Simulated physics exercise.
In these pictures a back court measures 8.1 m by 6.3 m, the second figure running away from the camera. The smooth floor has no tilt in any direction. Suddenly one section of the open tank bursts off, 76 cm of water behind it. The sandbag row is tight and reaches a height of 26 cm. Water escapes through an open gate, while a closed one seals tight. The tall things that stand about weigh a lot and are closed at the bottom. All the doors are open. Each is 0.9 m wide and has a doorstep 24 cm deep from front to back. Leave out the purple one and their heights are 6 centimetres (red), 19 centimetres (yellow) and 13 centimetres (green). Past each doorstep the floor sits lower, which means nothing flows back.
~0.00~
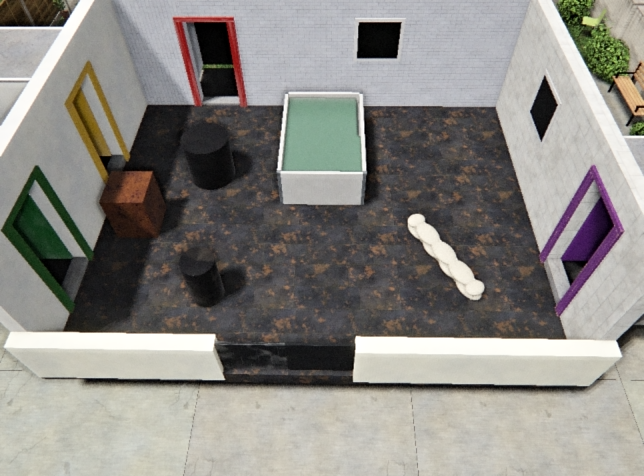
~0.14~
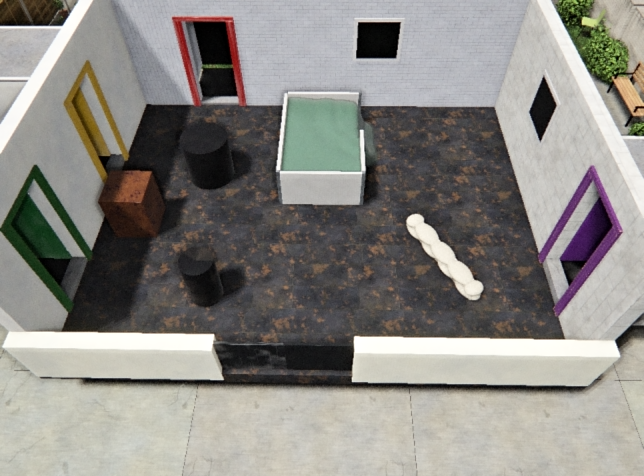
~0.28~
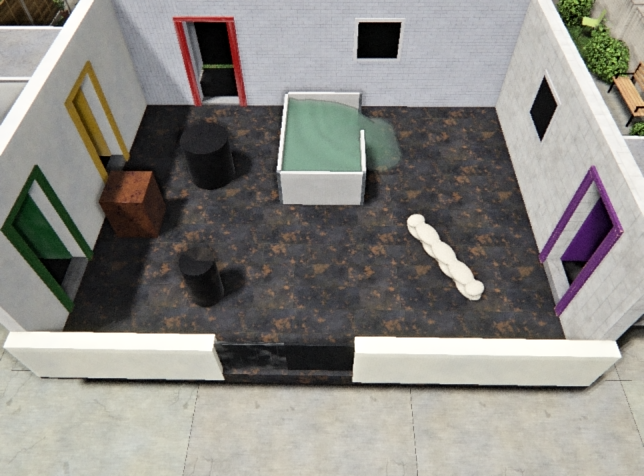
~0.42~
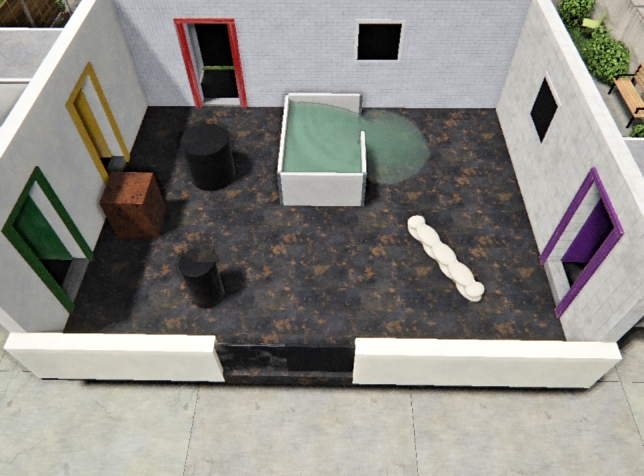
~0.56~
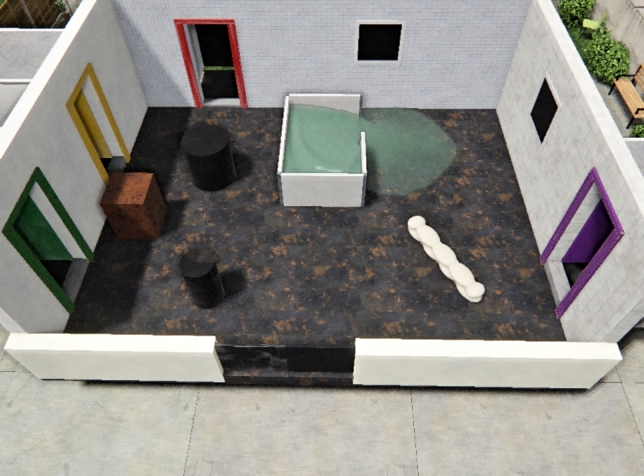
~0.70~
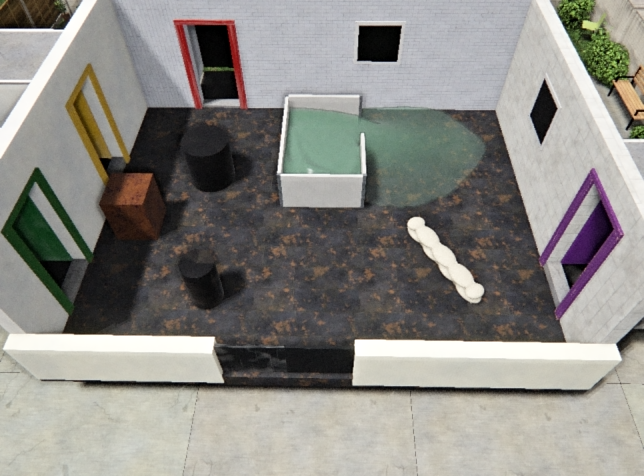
Greenish water pouring through a gap in the right side of an open white tank, spreading rightward across a dark courtyard floor.
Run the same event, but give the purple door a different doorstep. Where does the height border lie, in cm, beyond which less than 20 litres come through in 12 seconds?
It lies at roughly 17 cm.
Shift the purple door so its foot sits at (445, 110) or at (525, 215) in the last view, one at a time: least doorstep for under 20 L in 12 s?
24 and 12.0 cm.
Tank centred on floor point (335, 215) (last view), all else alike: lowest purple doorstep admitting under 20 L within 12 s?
Then it needs to be around 9.0 cm high.
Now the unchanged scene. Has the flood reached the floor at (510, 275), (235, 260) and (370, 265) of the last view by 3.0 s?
1: Awash; 2: Unwetted; 3: Unwetted.
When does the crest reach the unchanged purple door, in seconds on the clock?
Around 6.0 s.
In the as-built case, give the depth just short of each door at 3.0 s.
Centimetres: Red = 0, yellow = 0, purple = 7, green = 0.
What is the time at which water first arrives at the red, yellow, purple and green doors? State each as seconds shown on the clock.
Red 5.0 s, yellow 9.5 s, purple 2.0 s, green 8.0 s.
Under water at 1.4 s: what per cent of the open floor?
Approximately 20 % of it.
After 1.4 s water covers 20 % of the floor, deepest (56 cm) near (490, 114); it has not reached the purple door.
After 3.0 s water covers 30 % of the floor, deepest (32 cm) near (493, 125); 7 cm at the purple door, 0 litres in over its 17 cm doorstep.
After 12.0 s water covers 95 % of the floor, deepest (10 cm) near (83, 281); 9 cm at the purple door, 19 litres in over its 17 cm doorstep.
At the purple door as built, the water arrived by 2.1 s and peaked near 22 cm at 6.0 s.
With a doorstep of 15 cm, 30 litres would have come in within the 12 s; with 20.5 cm, 8 litres. So under 20 litres takes about 17 cm.
